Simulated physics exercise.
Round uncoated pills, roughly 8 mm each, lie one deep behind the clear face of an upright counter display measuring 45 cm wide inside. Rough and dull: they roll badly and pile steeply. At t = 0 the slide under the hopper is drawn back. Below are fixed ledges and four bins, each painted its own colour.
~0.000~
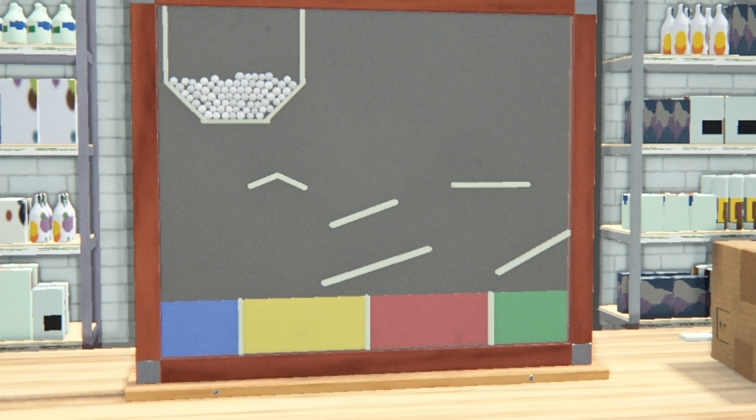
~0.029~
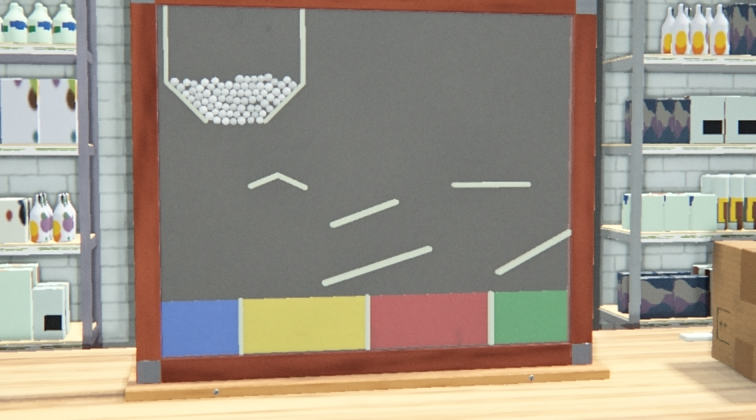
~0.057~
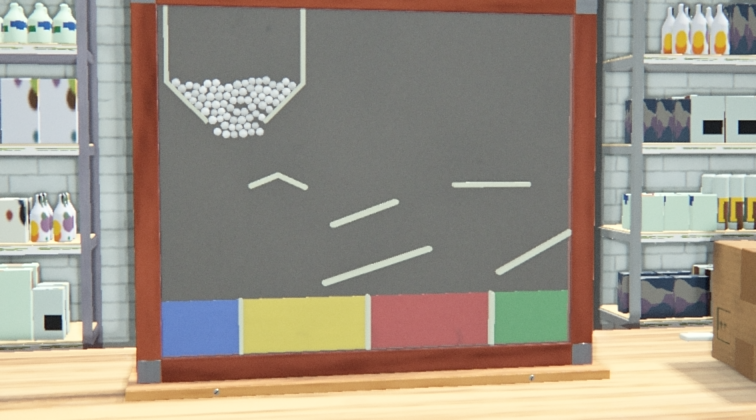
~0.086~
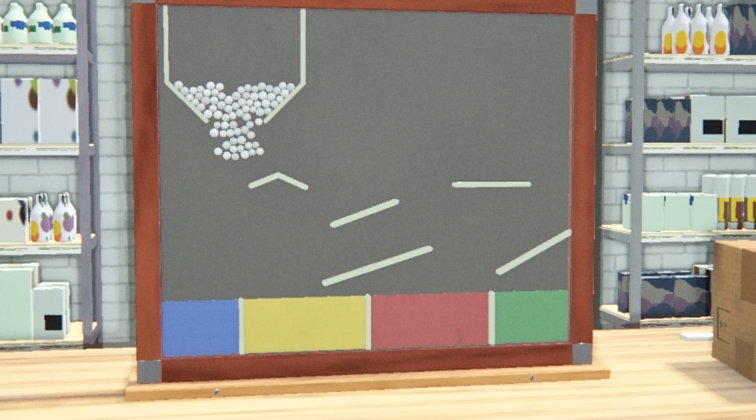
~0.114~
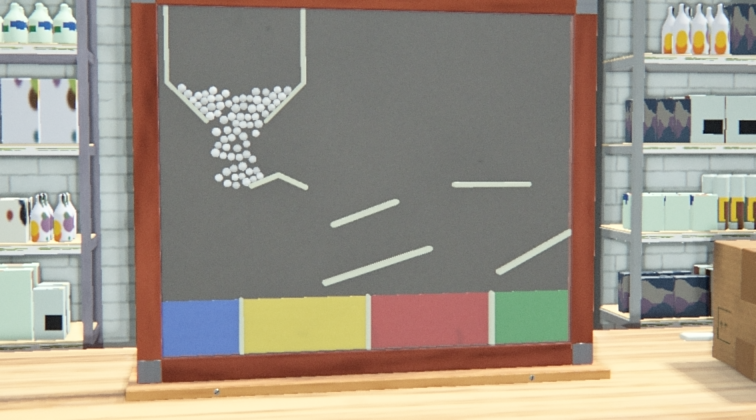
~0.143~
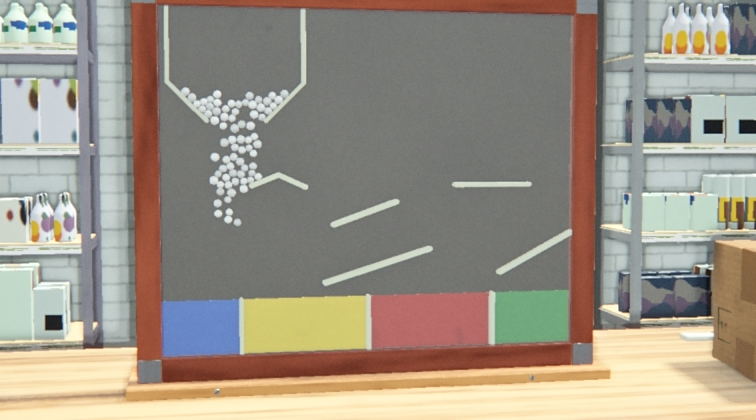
Small white balls pour from a hopper at upper left, streaming down past a roof-shaped ledge.
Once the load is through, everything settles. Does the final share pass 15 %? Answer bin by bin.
Green no, yellow no, blue yes, red no.
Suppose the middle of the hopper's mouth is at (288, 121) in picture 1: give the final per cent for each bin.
Green bin: 0; yellow bin: 65; blue bin: 35; red bin: 5.
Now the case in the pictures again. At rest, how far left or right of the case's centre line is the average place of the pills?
Some 17 cm left of it.
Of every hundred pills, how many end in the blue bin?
About 95 per cent.
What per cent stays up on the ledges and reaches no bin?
Some 0 per cent.
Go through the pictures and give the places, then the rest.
In the first frame, gate shut, about 70 pills in the hopper; its mouth (206, 121) to (265, 121); green (529, 318), yellow (304, 326), blue (200, 329), red (429, 321).
In the second frame, 2 out; leading pill (233, 121).
In the third frame, 11 out; leading pill (234, 134).
In the fourth frame, 24 out; leading pill (235, 157).
In the fifth frame, 34 out; leading pill (236, 185).
In the sixth frame, 43 out; leading pill (238, 222); ledges roof (252, 186) to (305, 187), level (455, 185) to (528, 184), slope (325, 283) to (430, 248), slope (499, 272) to (571, 232), slope (333, 225) to (396, 202).
After 0.24 s 95 % have left the hopper; down in the bins, blue 25 %.
After 0.55 s 100 % have left the hopper; down in the bins, yellow 5 %, blue 90 %.
At rest by 1.5 s, green 0 %, yellow 5 %, blue 95 %, red 0 %.
